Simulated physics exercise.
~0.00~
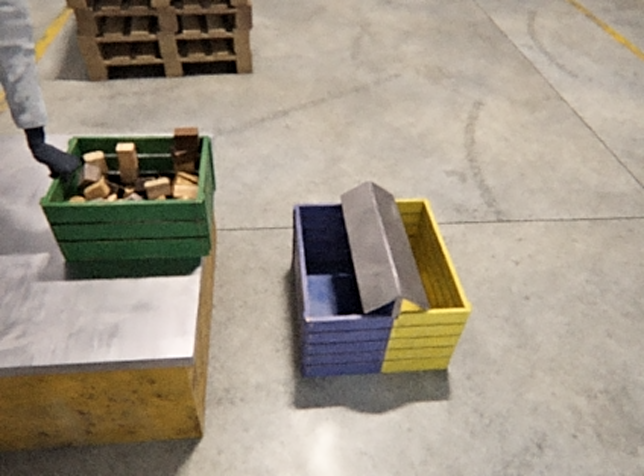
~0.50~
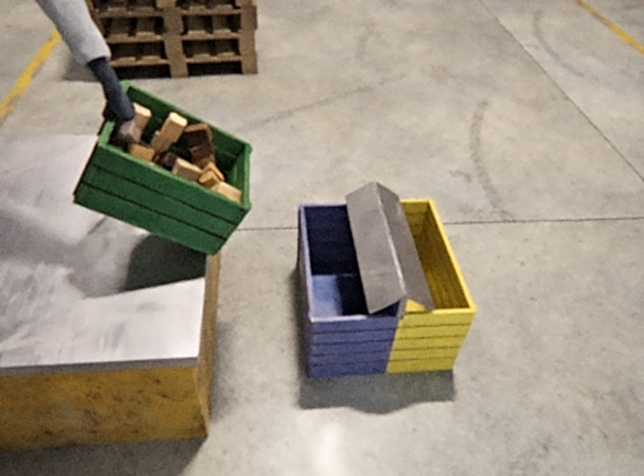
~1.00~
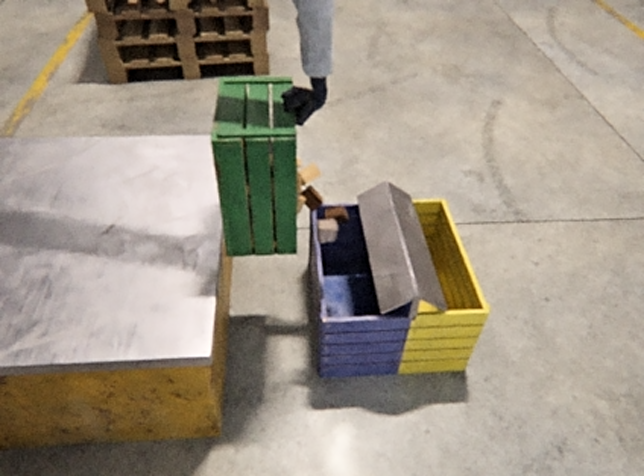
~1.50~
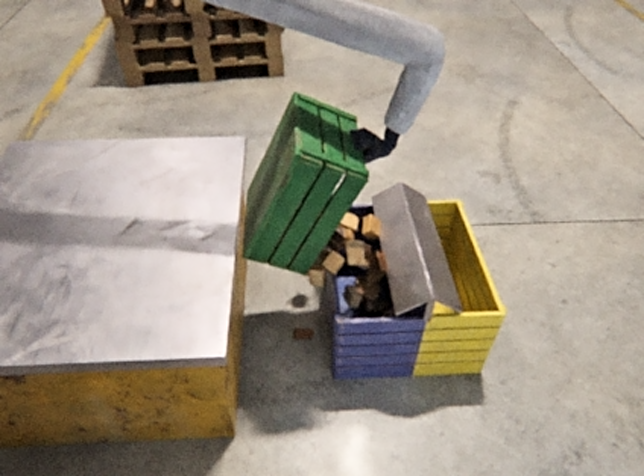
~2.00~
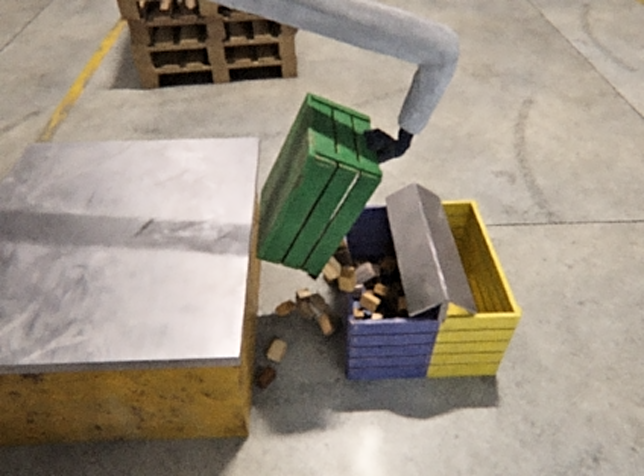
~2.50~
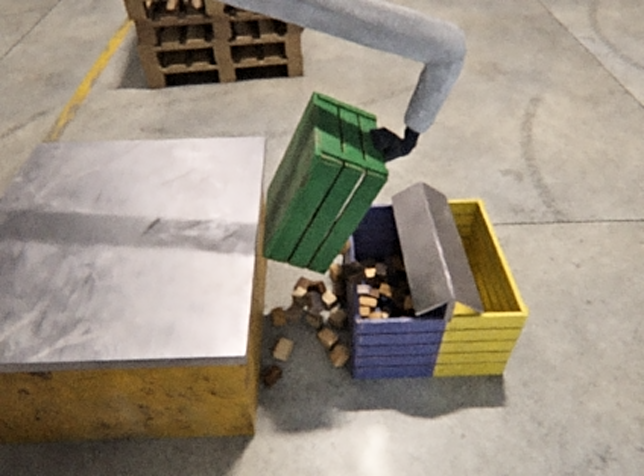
Beside a bench, an arm tips wooden blocks from a green crate, spilling some short of the blue trough.
